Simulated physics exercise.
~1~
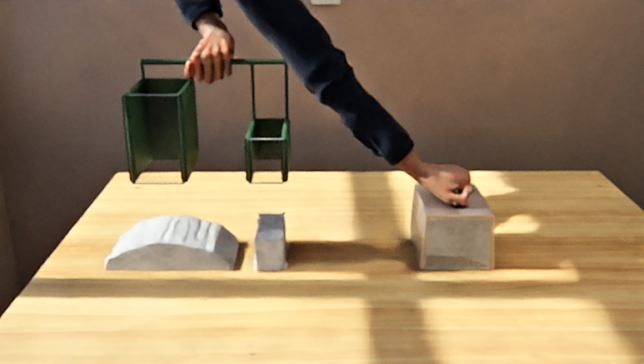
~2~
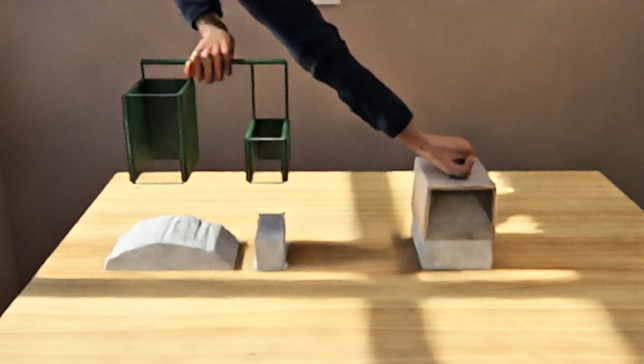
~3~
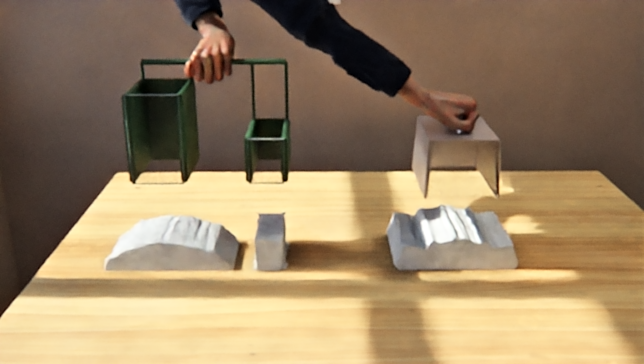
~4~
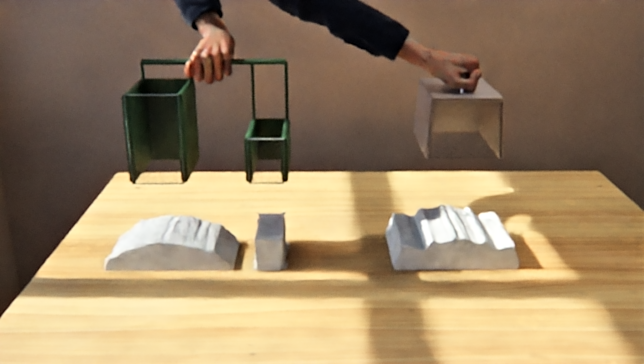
On a sunlit wooden table, one hand holds a green double-box frame above two pale shapes while the other lifts a grey tin straight up at right, uncovering a packed pale block that spreads wider and settles into a low, ridged mound beneath the raised tin.
